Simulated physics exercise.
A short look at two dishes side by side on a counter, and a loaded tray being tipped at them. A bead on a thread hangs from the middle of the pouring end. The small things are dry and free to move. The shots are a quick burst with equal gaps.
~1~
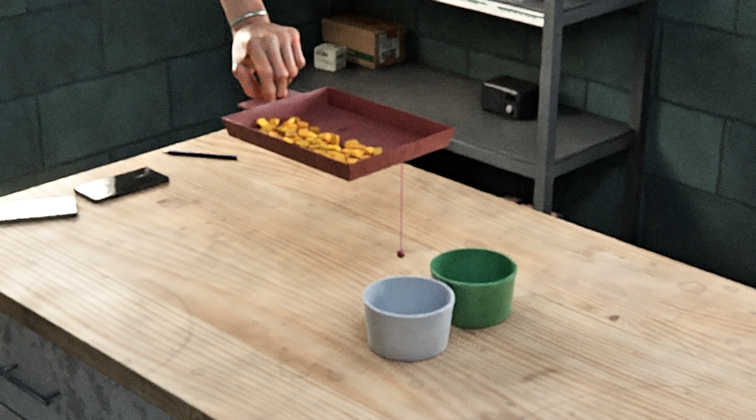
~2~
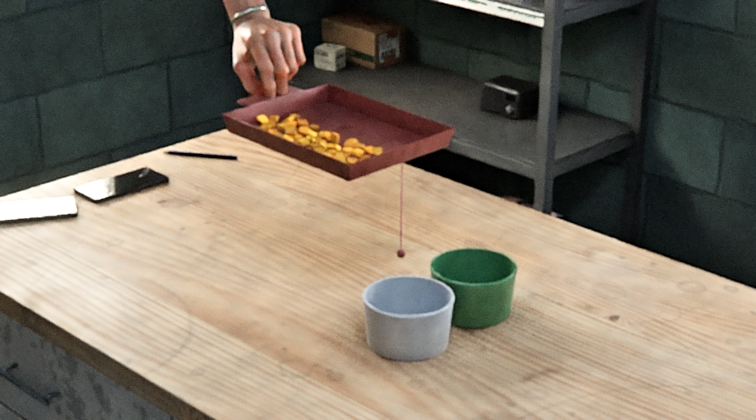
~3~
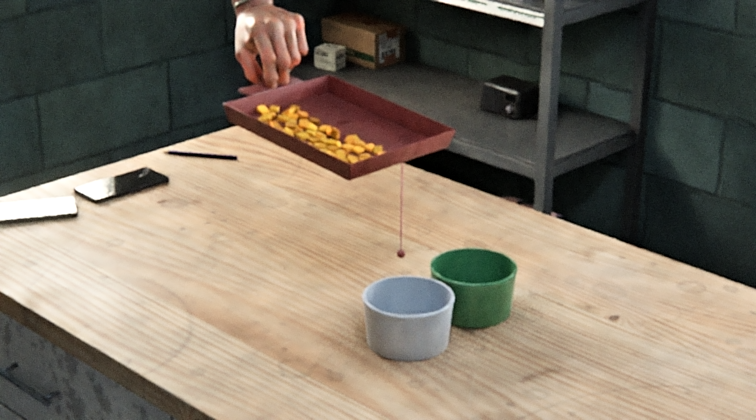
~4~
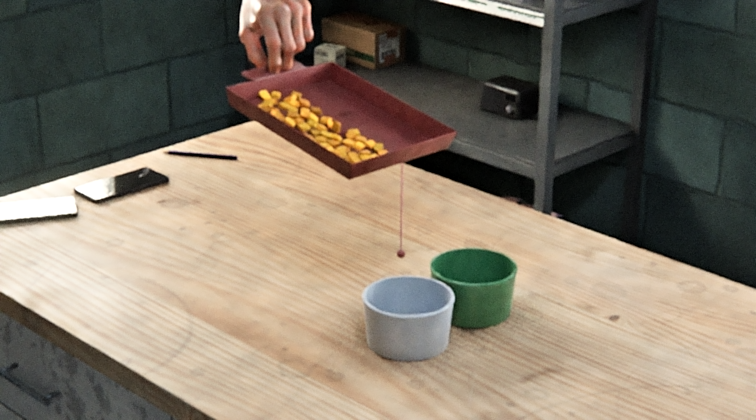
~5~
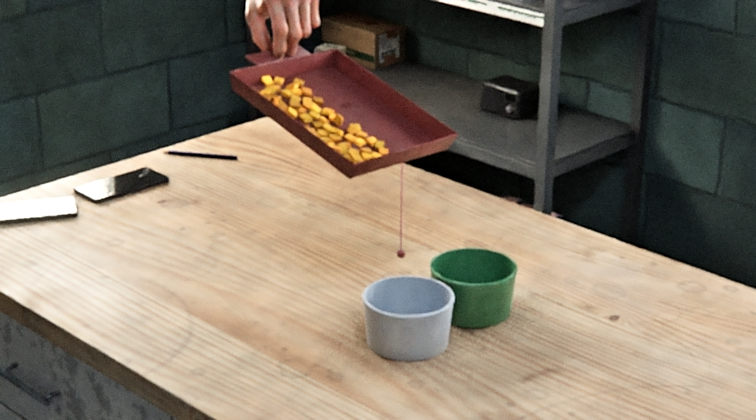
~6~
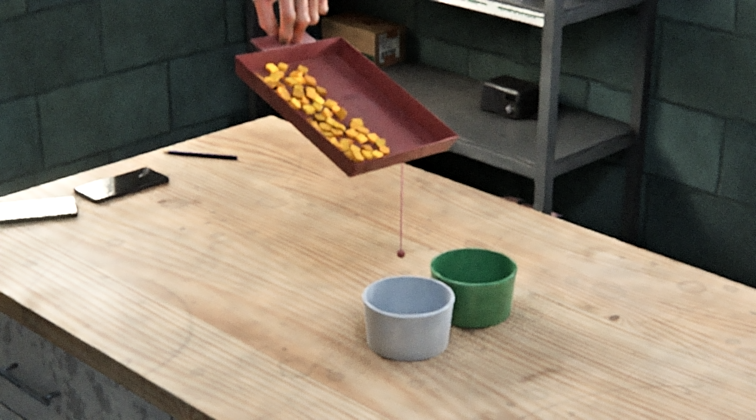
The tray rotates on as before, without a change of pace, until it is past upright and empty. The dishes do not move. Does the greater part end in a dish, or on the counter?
Together they catch the larger part.
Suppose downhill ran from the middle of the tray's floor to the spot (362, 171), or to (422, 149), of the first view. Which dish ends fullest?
At the first place left, at the second the dish on the right.
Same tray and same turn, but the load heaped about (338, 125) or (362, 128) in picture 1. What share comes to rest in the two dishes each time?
First some 90, then 90 per cent.
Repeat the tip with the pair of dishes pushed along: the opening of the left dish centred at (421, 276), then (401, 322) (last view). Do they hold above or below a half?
In turn: More than half; under half.
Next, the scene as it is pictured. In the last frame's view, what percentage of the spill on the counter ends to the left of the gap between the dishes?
Roughly 80 in a hundred.
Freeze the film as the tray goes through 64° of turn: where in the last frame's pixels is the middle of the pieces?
Close to (388, 137).
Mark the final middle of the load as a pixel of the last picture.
Close to (453, 312).
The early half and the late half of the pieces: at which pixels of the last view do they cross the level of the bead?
First near (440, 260), later near (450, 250).
Just after the last frame, tray tipped steeply; every one on the tray.
A moment on, tray tipped past a quarter turn; the larger part on the tray; just a few in the left dish; about a tenth in the right dish; just a few outside both; about a tenth in the air.
Further on, tray tipped past a quarter turn; roughly a third in the left dish; roughly half in the right dish; roughly a quarter outside both.
When it is over, tray tipped past a quarter turn; roughly a third in the left dish; roughly half in the right dish; roughly a quarter outside both.
